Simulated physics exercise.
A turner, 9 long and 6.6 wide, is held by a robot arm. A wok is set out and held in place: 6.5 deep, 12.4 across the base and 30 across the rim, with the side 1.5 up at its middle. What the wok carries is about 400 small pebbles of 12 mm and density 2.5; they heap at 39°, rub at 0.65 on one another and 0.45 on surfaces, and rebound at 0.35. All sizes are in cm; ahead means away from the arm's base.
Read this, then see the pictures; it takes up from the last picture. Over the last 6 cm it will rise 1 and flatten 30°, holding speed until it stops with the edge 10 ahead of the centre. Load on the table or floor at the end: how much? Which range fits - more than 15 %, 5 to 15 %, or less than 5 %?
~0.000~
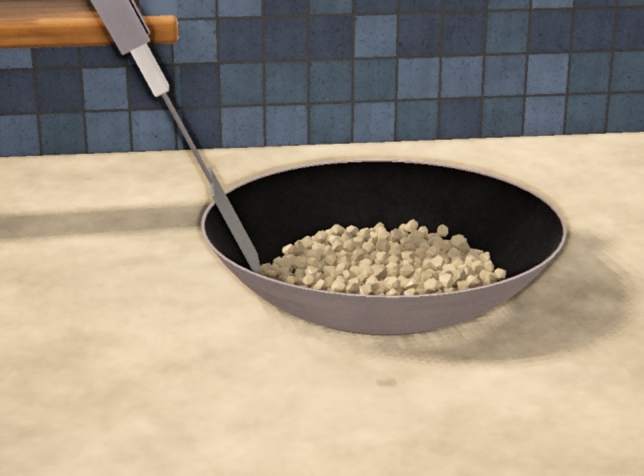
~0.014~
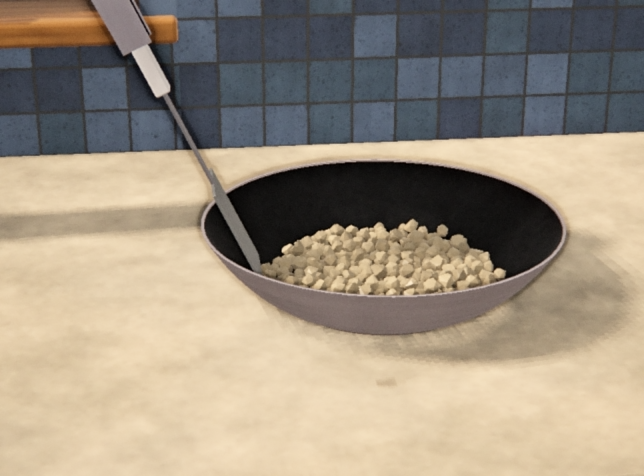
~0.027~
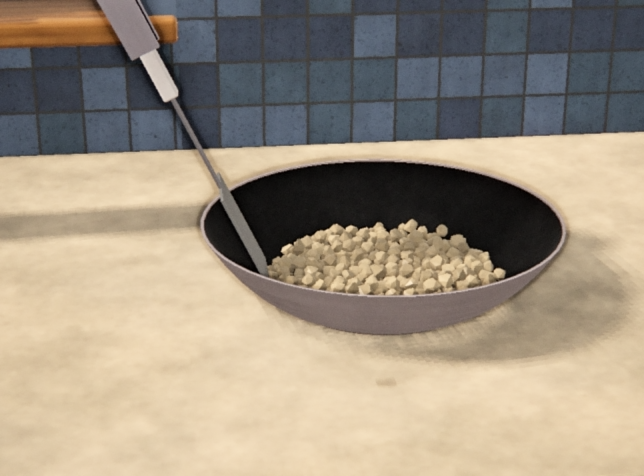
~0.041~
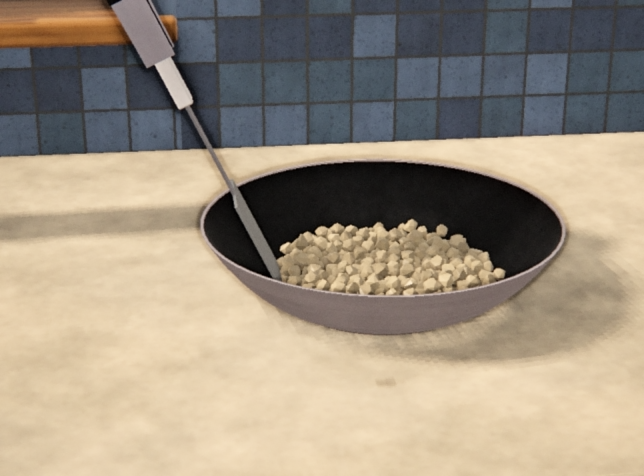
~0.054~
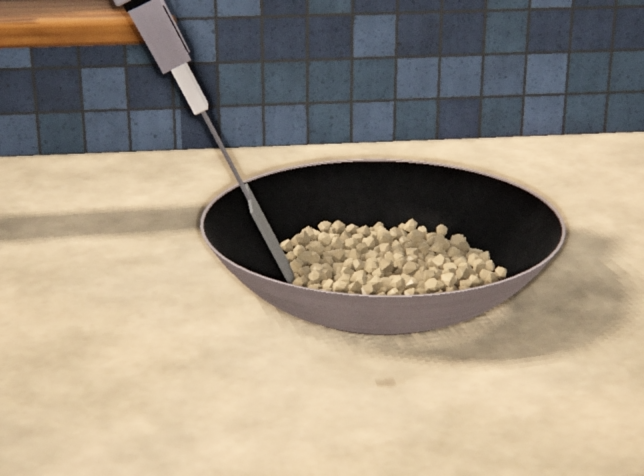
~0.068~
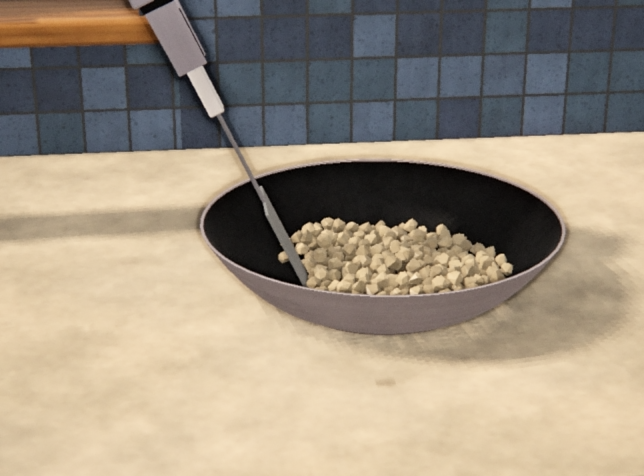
The range that fits is 5 to 15 %.
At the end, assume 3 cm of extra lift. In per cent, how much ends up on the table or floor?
You'd expect near 15 percent of it there.
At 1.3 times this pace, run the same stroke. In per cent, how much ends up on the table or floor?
Estimate: Close to 20 %.
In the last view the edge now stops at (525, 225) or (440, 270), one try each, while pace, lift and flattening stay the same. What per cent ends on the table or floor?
The two tries give near 35 and near 0 in a hundred.
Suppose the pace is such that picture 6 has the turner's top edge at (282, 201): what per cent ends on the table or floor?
25 %.
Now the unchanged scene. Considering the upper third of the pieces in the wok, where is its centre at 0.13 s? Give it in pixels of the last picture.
Near (422, 256).
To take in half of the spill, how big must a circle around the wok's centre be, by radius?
Some 22 centimetres.
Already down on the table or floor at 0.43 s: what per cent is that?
I'd say close to 8 in a hundred.
After 0.13 s, sloping 65°, highest piece 6 above the table; 402 in the wok.
After 0.19 s, sloping 58°, highest piece 7 above the table; 402 in the wok.
After 0.43 s, sloping 35°, highest piece 7 above the table; 362 in the wok, 35 on the table or floor, 5 on the blade or in flight.
After 1.48 s, sloping 35°, highest piece 7 above the table; 362 in the wok, 40 on the table or floor.
At rest, 362 in the wok, 40 on the table or floor. That is 10 % on the table or floor.
